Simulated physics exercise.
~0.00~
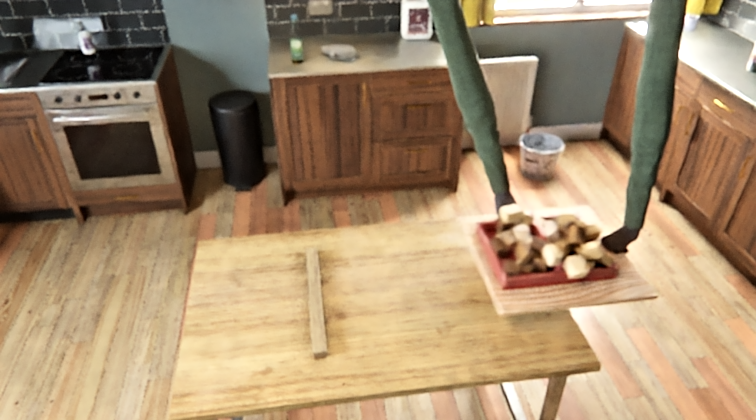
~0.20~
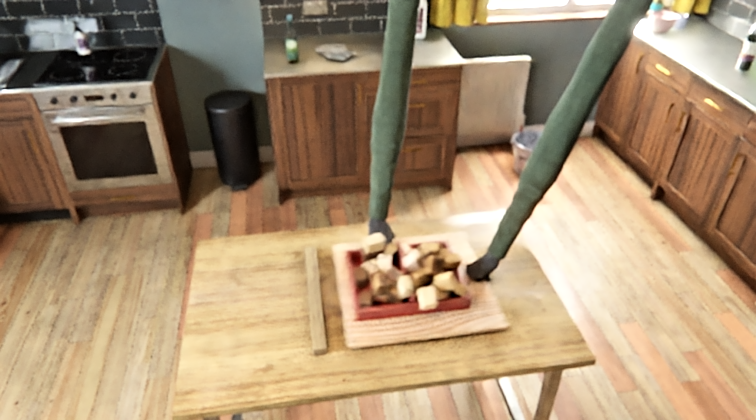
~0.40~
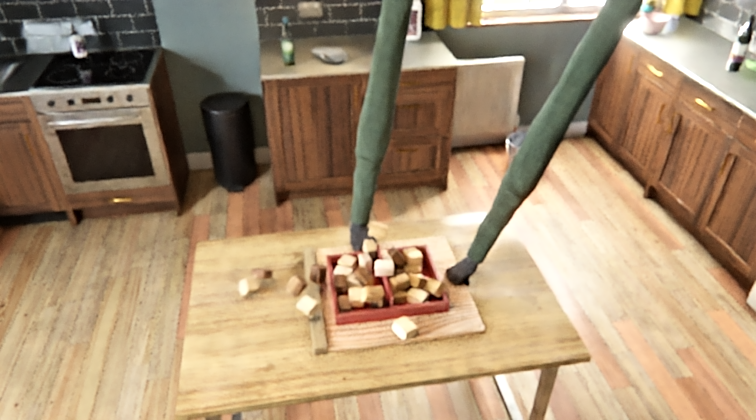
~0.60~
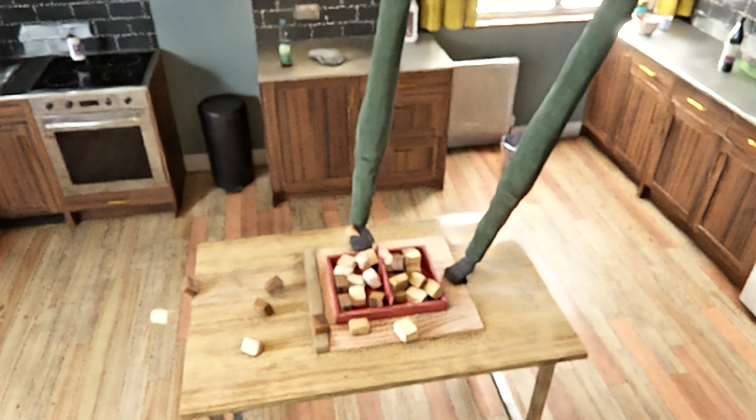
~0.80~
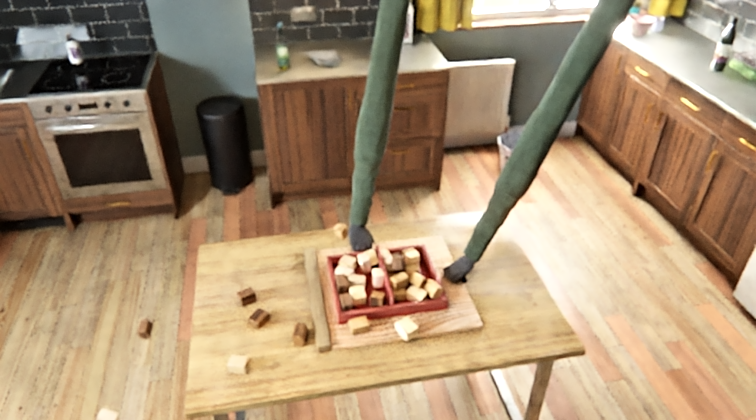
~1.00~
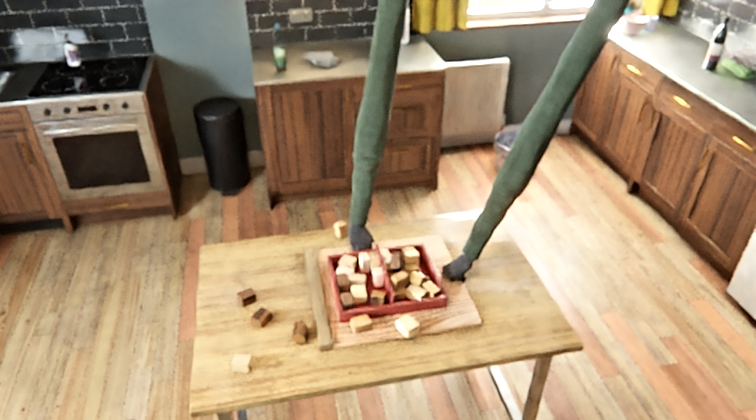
At the start, two green-sleeved arms hold a pale wooden board carrying a red divided tray heaped with wooden blocks, above the right side of a table in a kitchen. The arms carry the board left and down to the table, beside a wooden batten. As it stops there, blocks spill from the tray, several flying left over the batten. Some scatter across the tabletop, and at least one drops past its left edge to the floor. The spilled blocks come to rest, with most still in the tray and the hands still at the board.
